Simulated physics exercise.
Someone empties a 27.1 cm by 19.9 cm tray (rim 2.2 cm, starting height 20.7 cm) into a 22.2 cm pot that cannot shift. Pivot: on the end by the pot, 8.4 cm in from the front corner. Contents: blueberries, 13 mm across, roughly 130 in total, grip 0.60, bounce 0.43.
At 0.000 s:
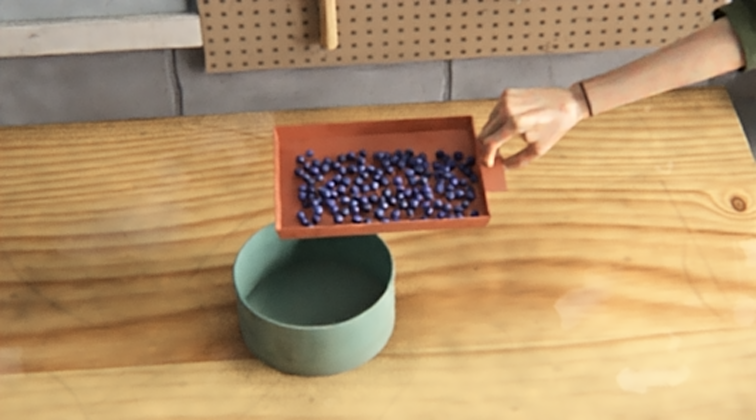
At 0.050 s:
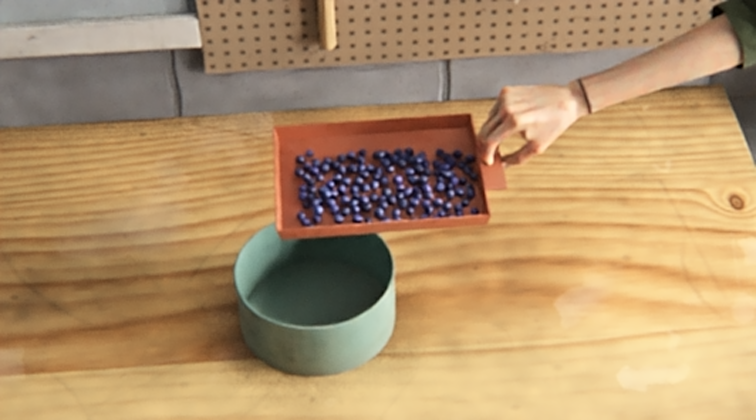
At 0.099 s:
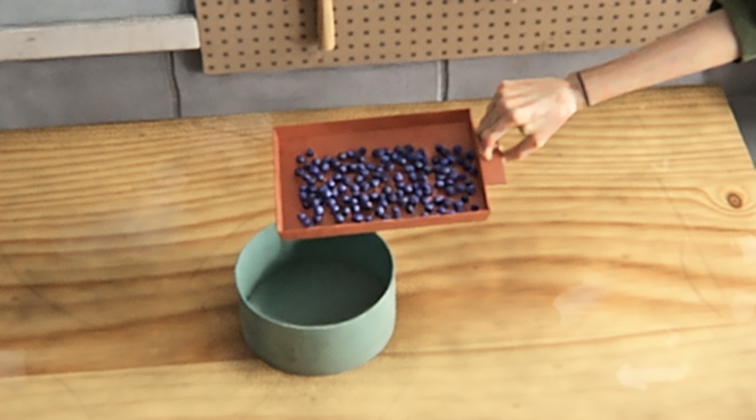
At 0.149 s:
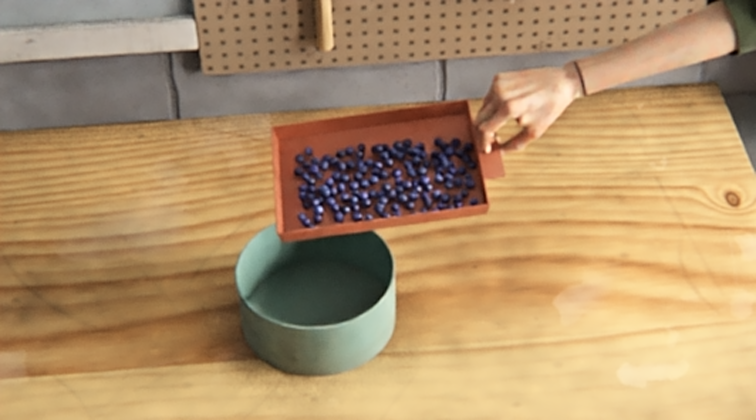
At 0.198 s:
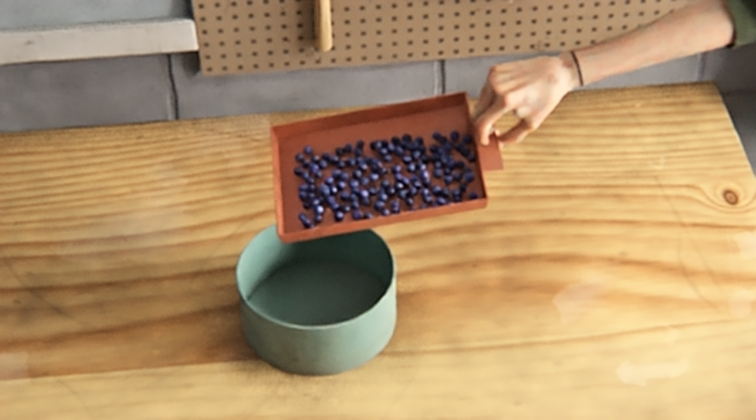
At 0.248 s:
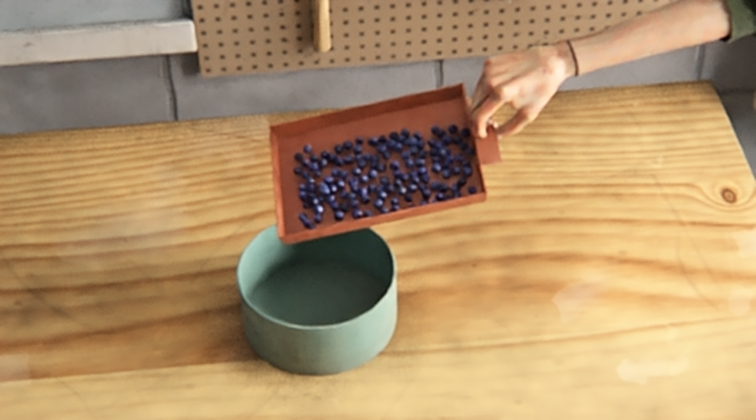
On a wooden table, a hand held a reddish-brown tray of small dark blue pieces partly above a green pot, then slowly raised the right end so the tray slanted down to the left.
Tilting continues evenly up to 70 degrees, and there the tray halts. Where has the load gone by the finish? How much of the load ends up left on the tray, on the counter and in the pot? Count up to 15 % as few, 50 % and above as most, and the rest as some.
My estimate: Left on the tray most, counter few, pot few.
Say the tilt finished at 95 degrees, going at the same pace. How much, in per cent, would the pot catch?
85 per cent.
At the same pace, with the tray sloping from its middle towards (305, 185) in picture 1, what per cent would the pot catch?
That would be close to 10 per cent.
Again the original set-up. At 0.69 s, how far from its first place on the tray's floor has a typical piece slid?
Roughly 6 cm.
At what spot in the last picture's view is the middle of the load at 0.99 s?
Around (316, 184).
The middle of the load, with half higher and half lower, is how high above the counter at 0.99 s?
Height: Around 26 cm.
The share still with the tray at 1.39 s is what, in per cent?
Some 100 per cent of the load.
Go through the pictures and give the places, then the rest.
The first frame shows tray tilt 0 degrees, front corners at (279, 227) and (486, 214); middle of the pieces at (384, 181); pot at (314, 268).
The second frame shows tray tilt 1 degrees, front corners at (280, 227) and (487, 213); middle of the pieces at (384, 180).
The third frame shows tray tilt 3 degrees, front corners at (281, 229) and (486, 208); middle of the pieces at (384, 178).
The fourth frame shows tray tilt 6 degrees, front corners at (281, 230) and (485, 202), lowest corner left front; middle of the pieces at (383, 175).
The fifth frame shows tray tilt 9 degrees, front corners at (281, 232) and (484, 196), lowest corner left front; middle of the pieces at (382, 171).
The sixth frame shows tray tilt 12 degrees, front corners at (282, 234) and (483, 191), lowest corner left front; middle of the pieces at (381, 168); pot at (316, 269). The tray's pace is about 65 degrees a second.
After 0.69 s, tilt 40 degrees; the tray holds 100 %, the pot 0 %.
After 0.99 s, tilt 58 degrees; the tray holds 100 %, the pot 0 %.
After 1.39 s, tilt 70 degrees; the tray holds 100 %, the pot 0 %.
In the end, at 2.9 s, tray 95 %, counter 0 %, pot 5 %.
